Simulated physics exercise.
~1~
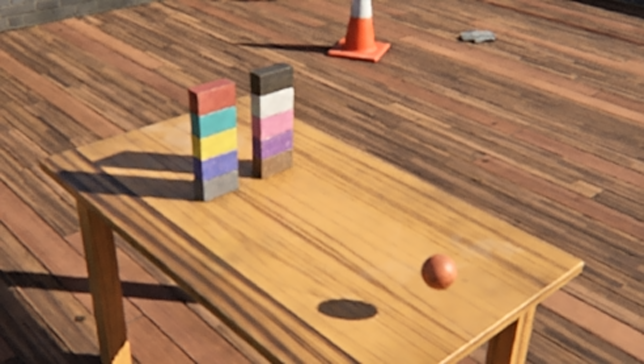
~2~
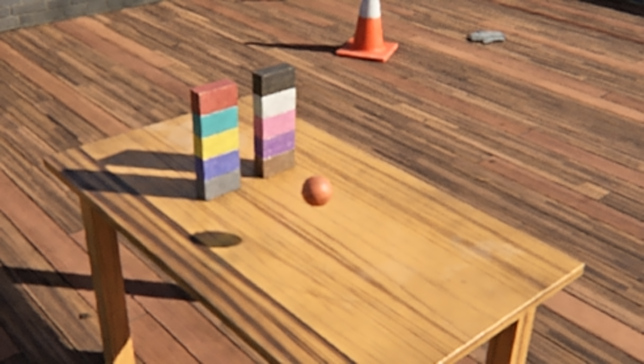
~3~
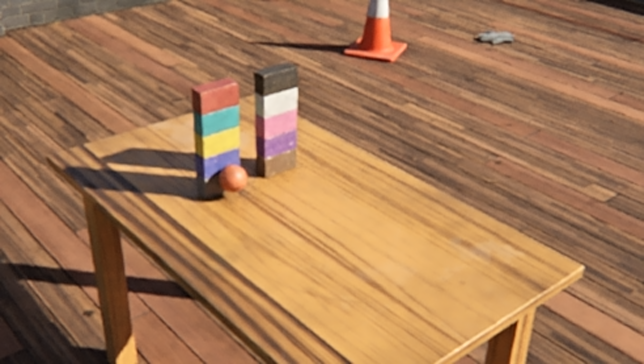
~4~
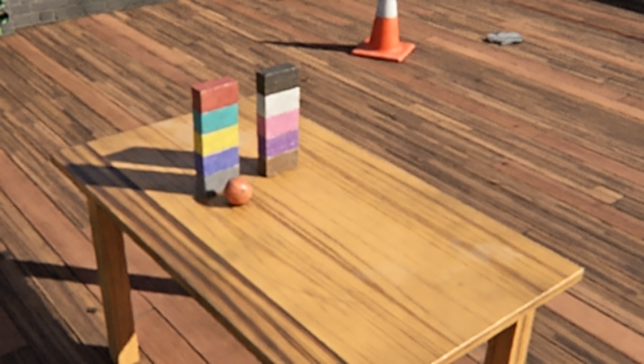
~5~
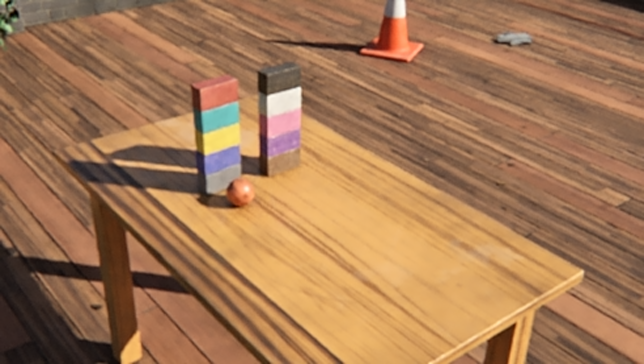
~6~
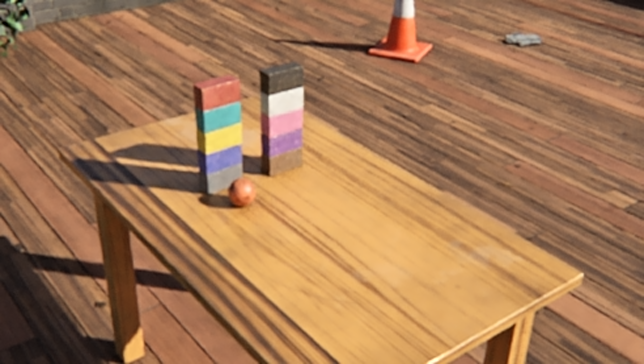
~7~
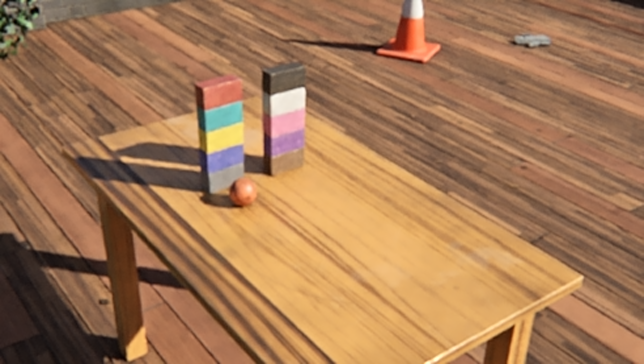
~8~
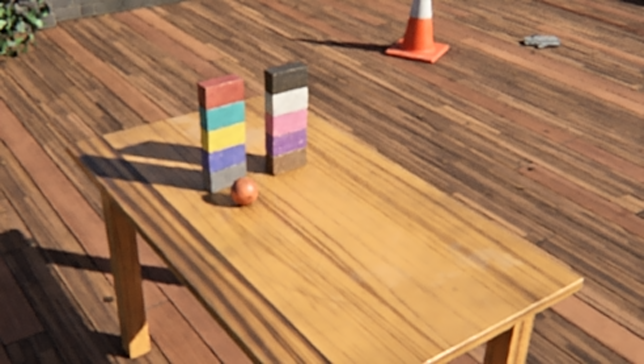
The video shows an orange ball flying left over a wooden table toward two stacks of coloured blocks as the camera drifts slightly sideways. It reaches the base of the nearer stack and settles beside it, and both stacks remain standing with every block in place.
